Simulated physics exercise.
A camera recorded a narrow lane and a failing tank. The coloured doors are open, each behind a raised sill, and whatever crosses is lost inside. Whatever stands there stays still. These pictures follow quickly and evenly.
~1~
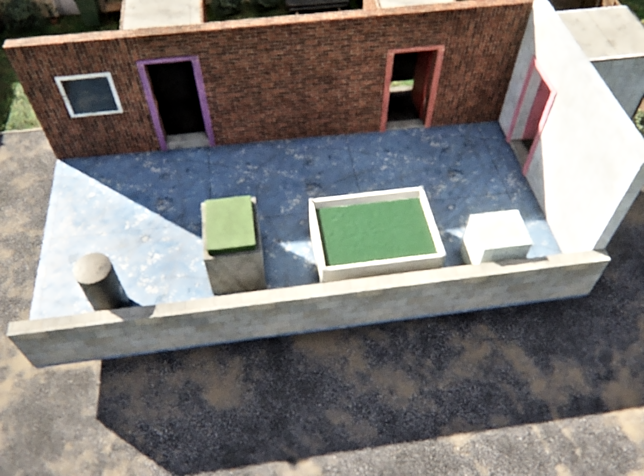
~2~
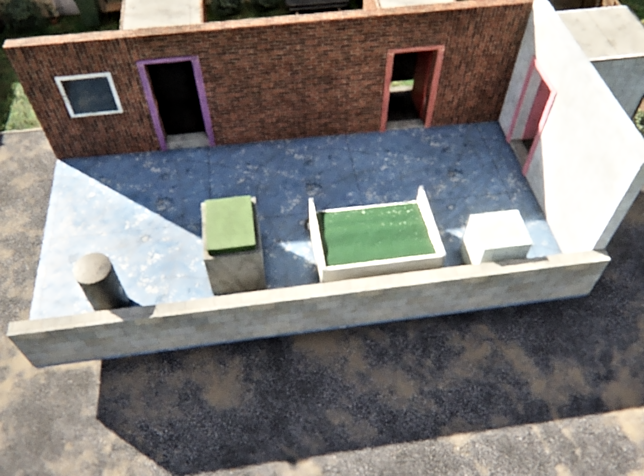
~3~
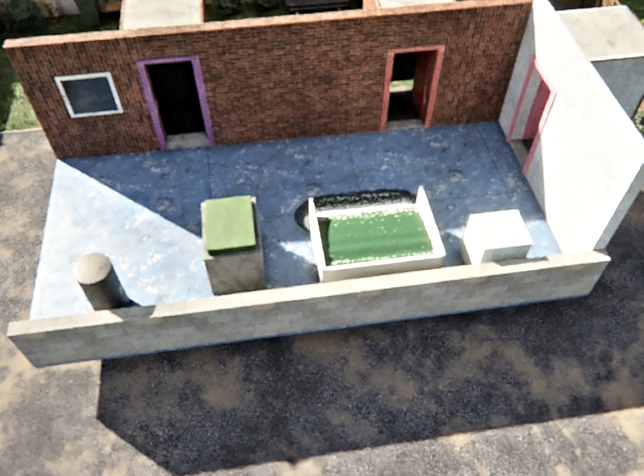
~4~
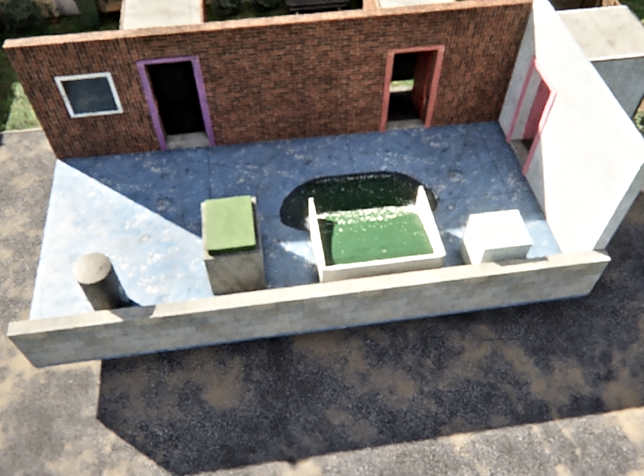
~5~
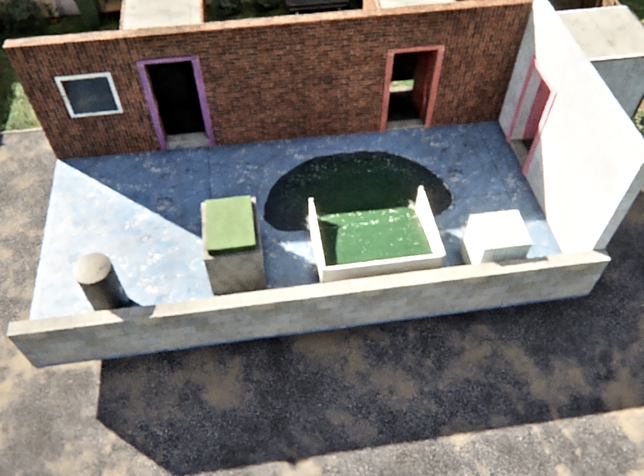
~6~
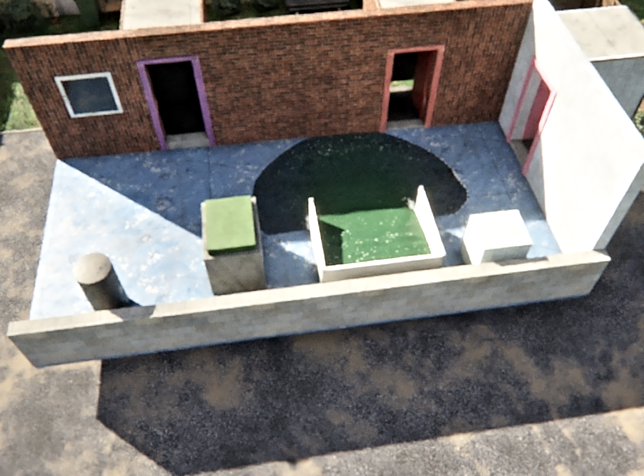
Green water pours from the open tank's far side and spreads across the blue lane.
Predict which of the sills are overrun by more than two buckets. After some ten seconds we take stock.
One by one: Purple door: Up to two buckets. Pink door: Above two buckets. Red door: Above two buckets.
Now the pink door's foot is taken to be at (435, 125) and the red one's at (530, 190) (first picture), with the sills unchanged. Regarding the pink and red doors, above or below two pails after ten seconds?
As I see it, the pink door overshoots the mark while the red door overshoots the mark.
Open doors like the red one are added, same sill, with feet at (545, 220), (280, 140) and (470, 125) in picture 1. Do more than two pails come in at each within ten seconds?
In turn: Goes over, passes that mark, lets more in.
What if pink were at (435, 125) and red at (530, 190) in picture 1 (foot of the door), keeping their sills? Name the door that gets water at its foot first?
My answer is the one in pink.
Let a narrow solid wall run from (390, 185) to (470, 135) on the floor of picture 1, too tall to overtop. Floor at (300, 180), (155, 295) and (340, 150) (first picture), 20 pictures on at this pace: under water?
Submerged, spared, then submerged.
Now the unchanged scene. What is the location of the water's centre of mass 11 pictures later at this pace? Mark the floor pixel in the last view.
At roughly (352, 176).
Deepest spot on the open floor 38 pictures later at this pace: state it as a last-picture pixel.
Deepest point: About (560, 254).
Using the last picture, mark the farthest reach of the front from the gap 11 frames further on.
Somewhere near (139, 153).
A moment on, water covers 35 % of the floor; the purple door not reached, the pink door not reached, the red door over two buckets in.
Next, water covers 35 % of the floor; the purple door wet at the sill, nothing in, the pink door wet at the sill, nothing in, the red door far over two buckets in.
Then, water covers 65 % of the floor; the purple door wet at the sill, nothing in, the pink door over two buckets in, the red door far over two buckets in.
Later, water covers 90 % of the floor; the purple door wet at the sill, nothing in, the pink door far over two buckets in, the red door far over two buckets in.
In the end, water covers 85 % of the floor; the purple door wet at the sill, nothing in, the pink door far over two buckets in, the red door far over two buckets in.
